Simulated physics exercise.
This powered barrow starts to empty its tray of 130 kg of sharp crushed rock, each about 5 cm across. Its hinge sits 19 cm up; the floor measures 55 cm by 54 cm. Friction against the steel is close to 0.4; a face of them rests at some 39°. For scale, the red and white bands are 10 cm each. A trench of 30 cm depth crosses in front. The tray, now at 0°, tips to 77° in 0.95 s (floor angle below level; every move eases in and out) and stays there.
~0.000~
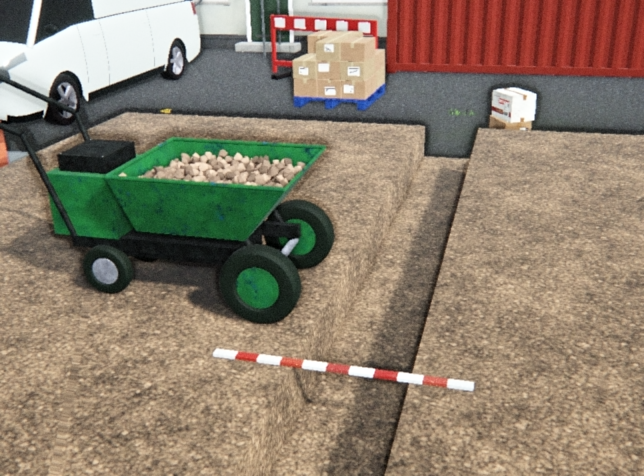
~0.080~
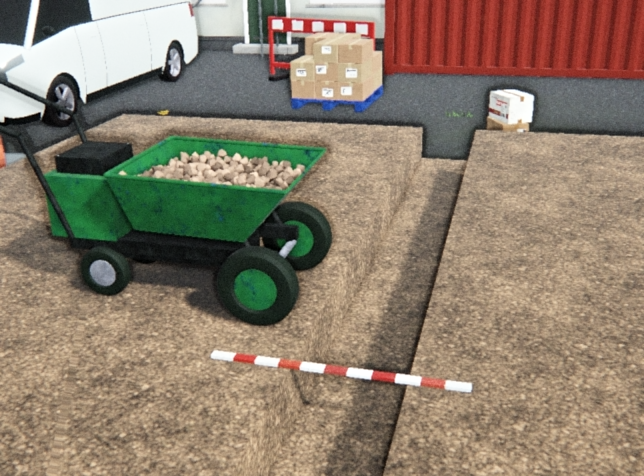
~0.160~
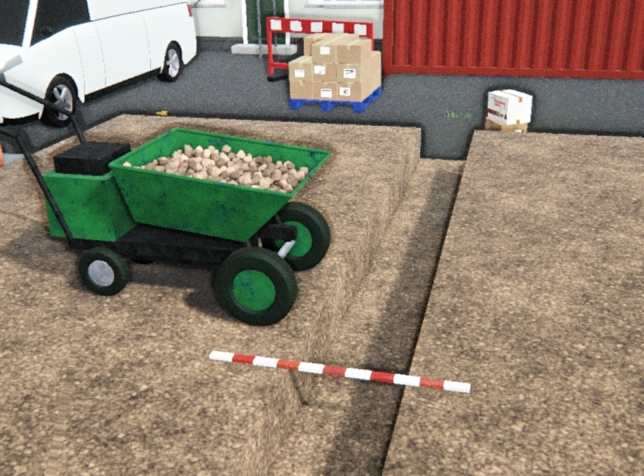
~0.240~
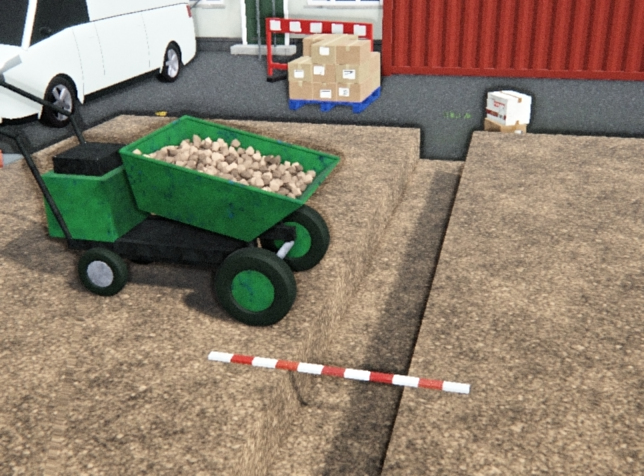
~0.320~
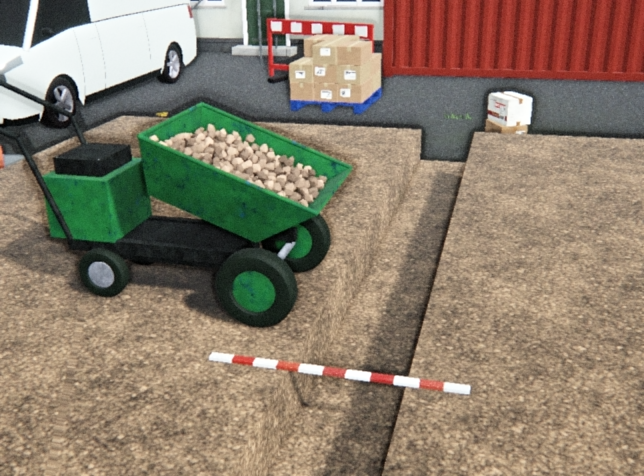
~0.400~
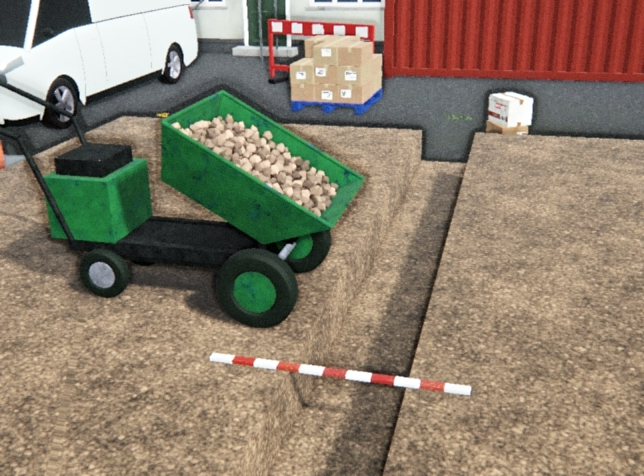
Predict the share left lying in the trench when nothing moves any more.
Some 76 per cent of it.
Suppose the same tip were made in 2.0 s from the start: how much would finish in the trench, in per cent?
Then about 90 per cent.
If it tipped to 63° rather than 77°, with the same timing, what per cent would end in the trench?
It would be near 45 per cent.
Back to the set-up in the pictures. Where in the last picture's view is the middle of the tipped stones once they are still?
Their middle is at about (405, 346).
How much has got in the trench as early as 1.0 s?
Some 30 per cent.
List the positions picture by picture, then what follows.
The first frame shows lip at (284, 190), floor tilted 0°, highest stones at (243, 161).
The second frame shows lip at (285, 193), floor tilted 2°, highest stones at (235, 162); the stones move at 0.3 m/s on average.
In the third frame, the tray is at 6°, its lip at (292, 196); the top of the load is at (200, 155); the stones move at 0.6 m/s on average.
In the fourth frame, the tray is at 12°, its lip at (302, 203); the top of the load is at (195, 145); the stones move at 0.8 m/s on average.
In the fifth frame, the tray is at 20°, its lip at (317, 214); the top of the load is at (201, 136); the stones move at 0.9 m/s on average.
The sixth frame shows lip at (331, 227), floor tilted 29°, highest stones at (215, 124); the stones move at 1.0 m/s on average.
After 0.7 s the floor is at 65°; 100 % in the tray; the foremost stones are at (370, 250).
After 1.0 s the floor is at 77°; 62 % in the tray, 29 % in the trench, 9 % past the trench; the foremost stones are at (457, 314).
After 1.4 s the floor is at 77°; 18 % in the tray, 58 % in the trench, 25 % past the trench; the foremost stones are at (579, 324).
After 3.3 s the floor is at 77°; 0 % in the tray, 76 % in the trench, 24 % past the trench; the foremost stones are at (625, 326).
